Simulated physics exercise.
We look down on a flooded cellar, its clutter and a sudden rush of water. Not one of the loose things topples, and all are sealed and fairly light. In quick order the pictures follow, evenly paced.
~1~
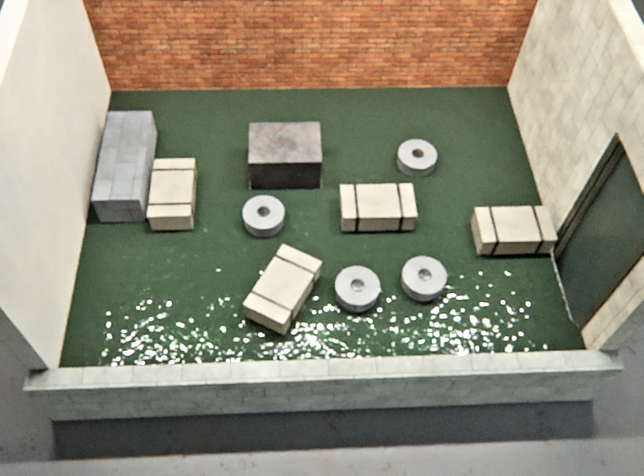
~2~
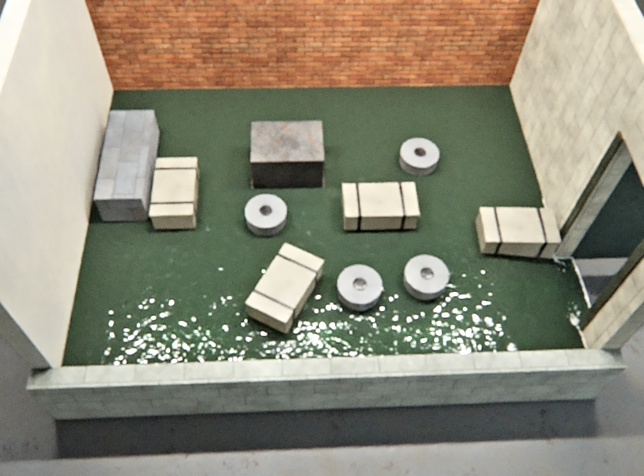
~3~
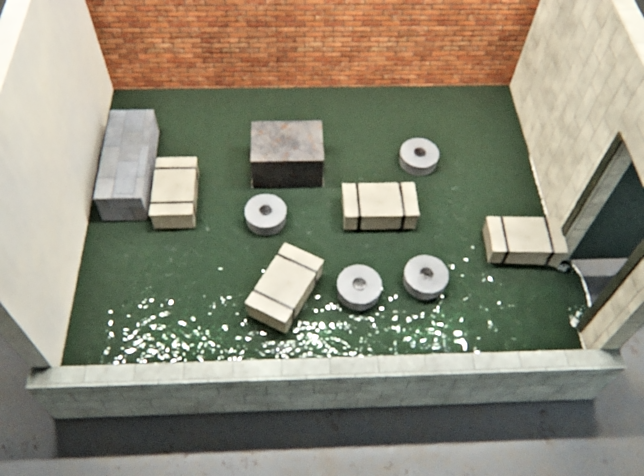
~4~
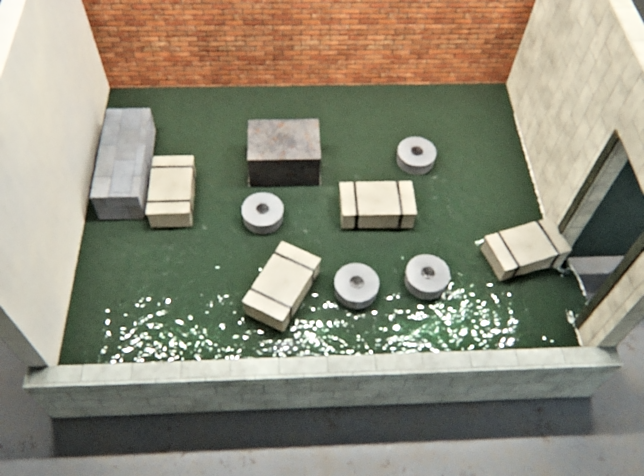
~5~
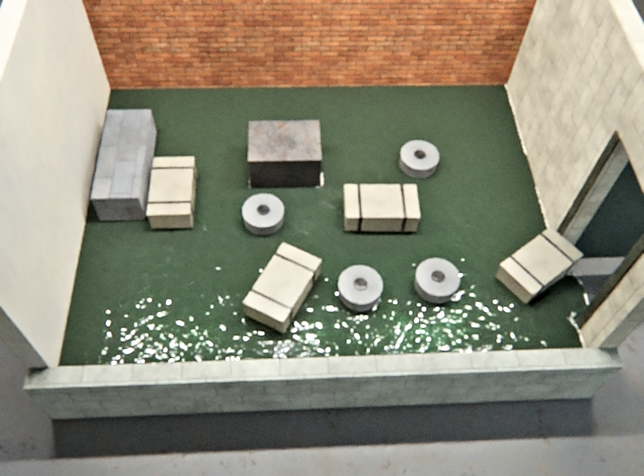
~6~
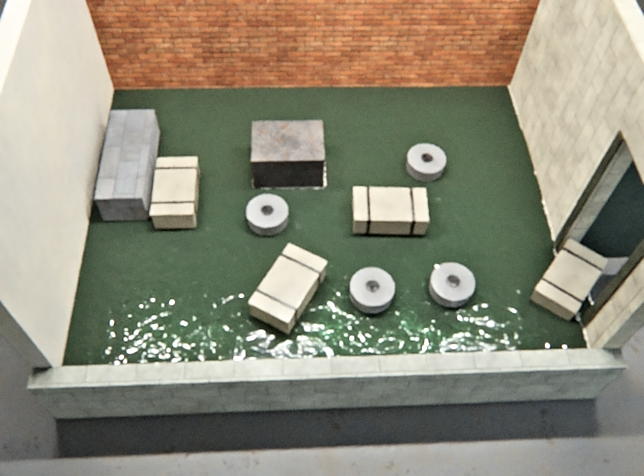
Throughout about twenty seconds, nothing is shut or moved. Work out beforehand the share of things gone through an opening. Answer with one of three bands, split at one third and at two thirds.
Two thirds or more.
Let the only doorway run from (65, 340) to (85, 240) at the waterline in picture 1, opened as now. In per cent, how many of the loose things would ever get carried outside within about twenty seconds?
About 60 percent.
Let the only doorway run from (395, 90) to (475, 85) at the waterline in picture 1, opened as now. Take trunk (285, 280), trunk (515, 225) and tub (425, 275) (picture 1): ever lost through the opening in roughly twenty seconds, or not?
Going through them in sequence: Trapped, then gets out, then trapped.
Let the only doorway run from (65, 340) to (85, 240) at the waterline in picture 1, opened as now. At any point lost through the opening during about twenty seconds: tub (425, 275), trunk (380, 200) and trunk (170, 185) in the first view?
Looking at them in turn, number one is held back, number two is flushed away, and number three is flushed away.
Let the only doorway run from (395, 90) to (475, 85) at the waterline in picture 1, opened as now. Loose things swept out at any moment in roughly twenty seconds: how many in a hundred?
My guess is close to 40 percent.
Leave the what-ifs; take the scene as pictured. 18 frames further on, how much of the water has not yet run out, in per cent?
Near 74 per cent.
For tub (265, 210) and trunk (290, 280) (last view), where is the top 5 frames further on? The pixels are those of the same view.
The first top is near (299, 215) and the second near (325, 285).
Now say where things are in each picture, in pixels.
The first picture shows a trunk at (516, 224), afloat; a tub at (425, 275), afloat; 0 of 8 have shifted.
The second picture shows a trunk at (520, 225) floats; a tub at (427, 274) floats; 0 of 8 have shifted.
The third picture shows a trunk at (527, 234) floats, close to its start; a tub at (427, 274), afloat; 1 of 8 have shifted.
The fourth picture shows a trunk at (528, 243) floats, close to its start; a tub at (428, 273), afloat, close to its start; 2 of 8 have shifted.
The fifth picture shows a trunk at (542, 259) floats, a stride from its start; a tub at (438, 277), afloat, close to its start; 2 of 8 have shifted.
The sixth picture shows a trunk at (572, 274) floats, a stride from its start; a tub at (453, 281) floats, close to its start; 5 of 8 have shifted.
A moment on, 1 of 8 are out; 7 afloat.
Next, 3 of 8 are out; 5 afloat.
Later, 6 of 8 are out; 1 afloat.
In the end, 6 of 8 are out; 1 afloat.
